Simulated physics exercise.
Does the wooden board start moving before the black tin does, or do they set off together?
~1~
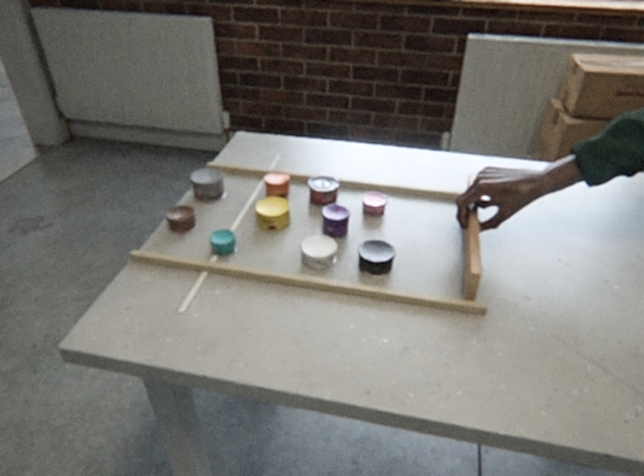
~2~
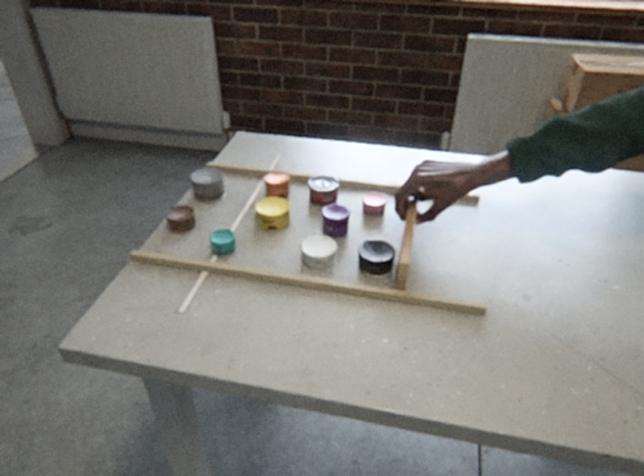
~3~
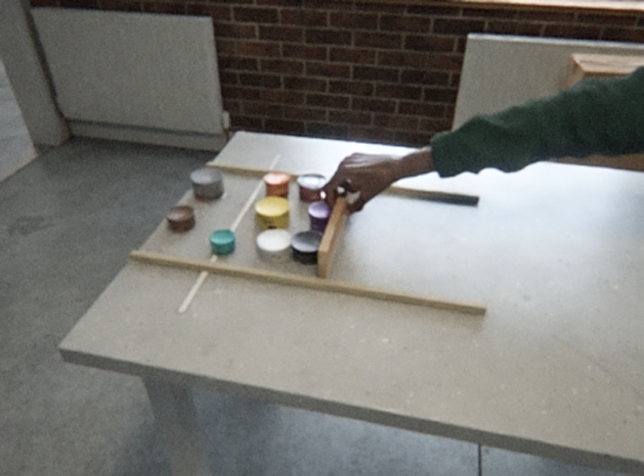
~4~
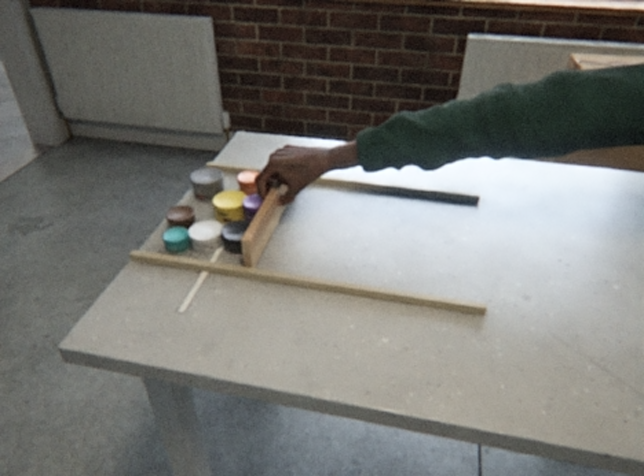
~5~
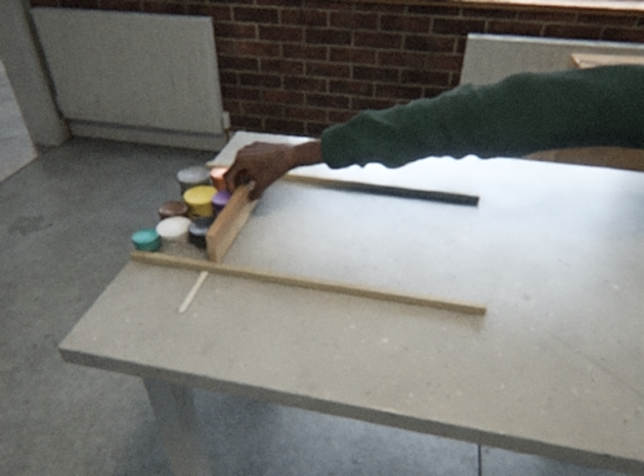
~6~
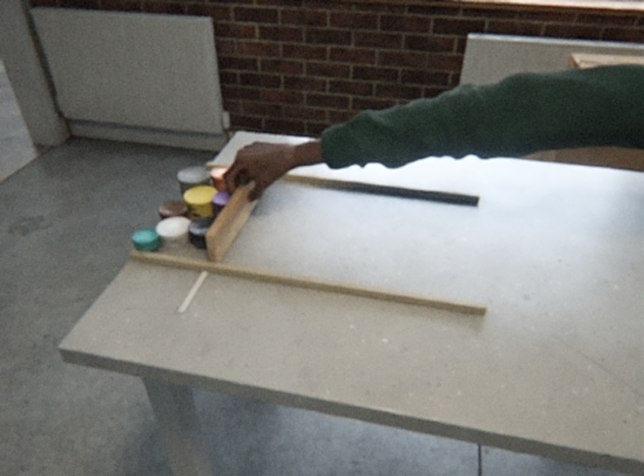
The wooden board starts moving first. The black tin stays where it is until the board has slid some way left towards it.
Wooden board pushed left by a hand, sweeping small coloured tins into a cluster at the table's edge, none falling.
